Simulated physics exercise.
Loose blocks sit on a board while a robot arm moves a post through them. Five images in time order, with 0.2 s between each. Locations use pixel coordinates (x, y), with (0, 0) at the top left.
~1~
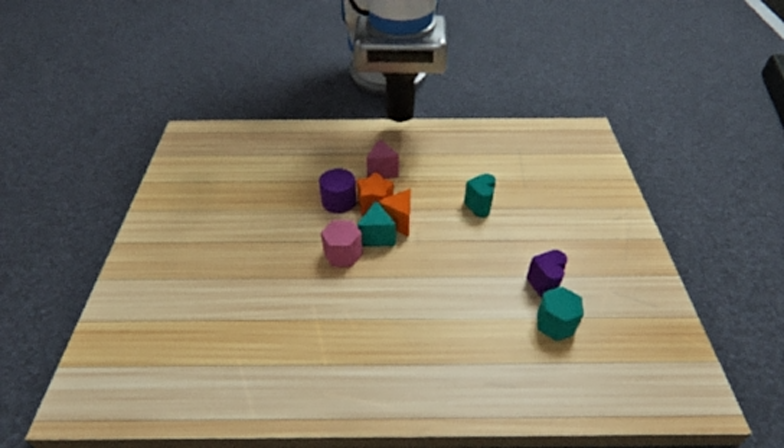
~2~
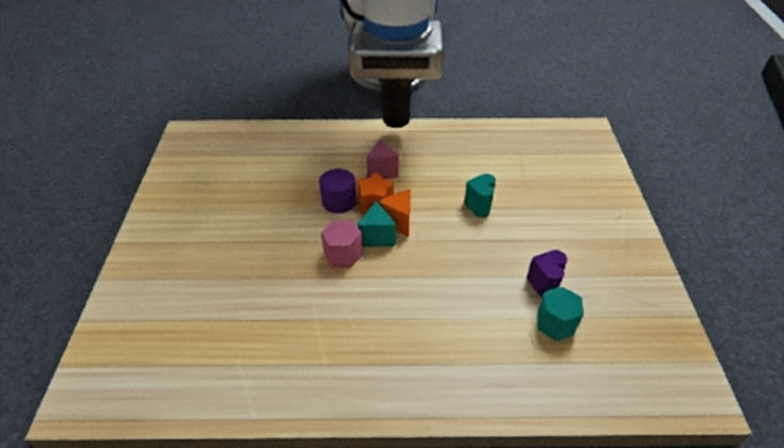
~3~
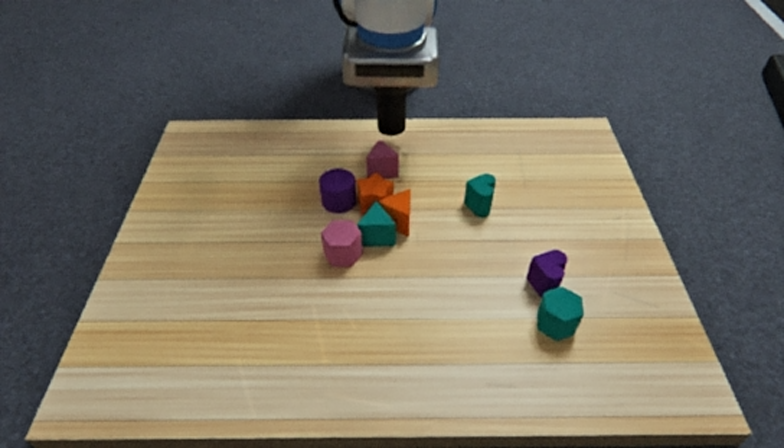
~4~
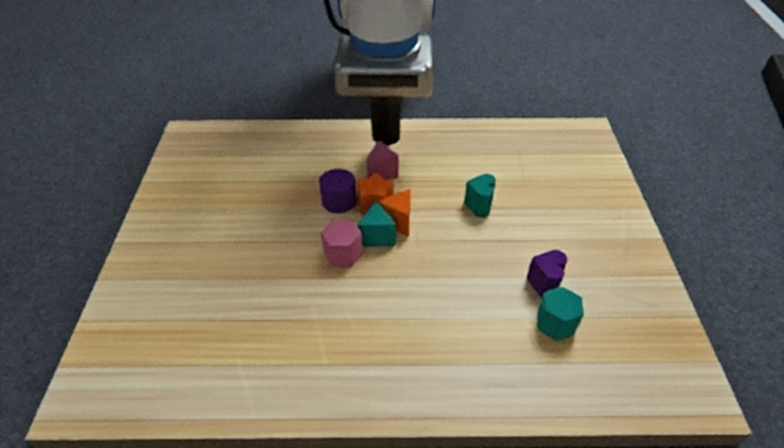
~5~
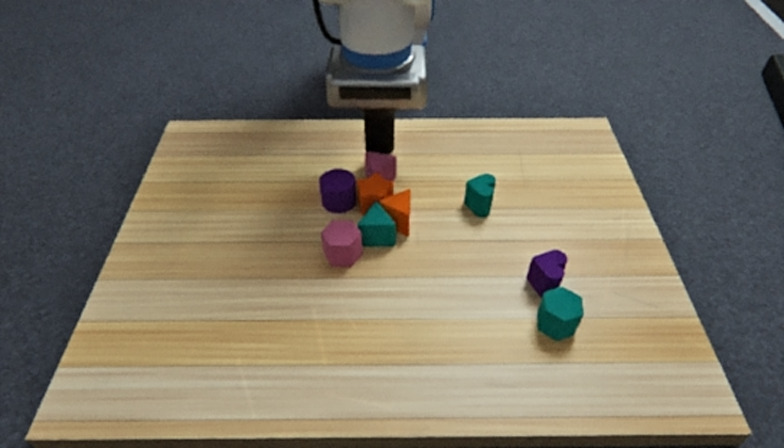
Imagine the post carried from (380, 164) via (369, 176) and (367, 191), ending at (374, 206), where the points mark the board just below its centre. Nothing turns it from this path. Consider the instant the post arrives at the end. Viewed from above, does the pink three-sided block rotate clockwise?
I believe not.
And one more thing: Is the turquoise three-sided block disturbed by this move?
At the moment the path ends, the turquoise three-sided block no longer stands where it did.
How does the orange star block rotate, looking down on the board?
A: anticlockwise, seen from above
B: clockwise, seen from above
I'll go with B - clockwise, seen from above.
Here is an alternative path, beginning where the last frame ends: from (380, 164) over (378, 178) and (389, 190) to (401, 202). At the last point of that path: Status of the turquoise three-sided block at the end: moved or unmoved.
At the end of the path, the turquoise three-sided block has moved off its old spot.
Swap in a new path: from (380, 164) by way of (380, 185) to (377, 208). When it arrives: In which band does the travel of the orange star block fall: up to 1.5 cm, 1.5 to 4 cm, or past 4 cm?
Shift: Over 4 cm.
What follows on the original path. Halfway along, post at (365, 168); orange star block at (386, 196), turned 35° clockwise; turquoise three-sided block at (375, 218); pink three-sided block at (381, 177), turned 65° anticlockwise; orange three-sided block at (406, 212).
At the end, post at (374, 190); purple circular block at (336, 184); orange star block at (404, 213), turned 45° clockwise; turquoise three-sided block at (381, 233), turned 20° clockwise; pink three-sided block at (399, 192), turned 80° anticlockwise; orange three-sided block at (422, 232).
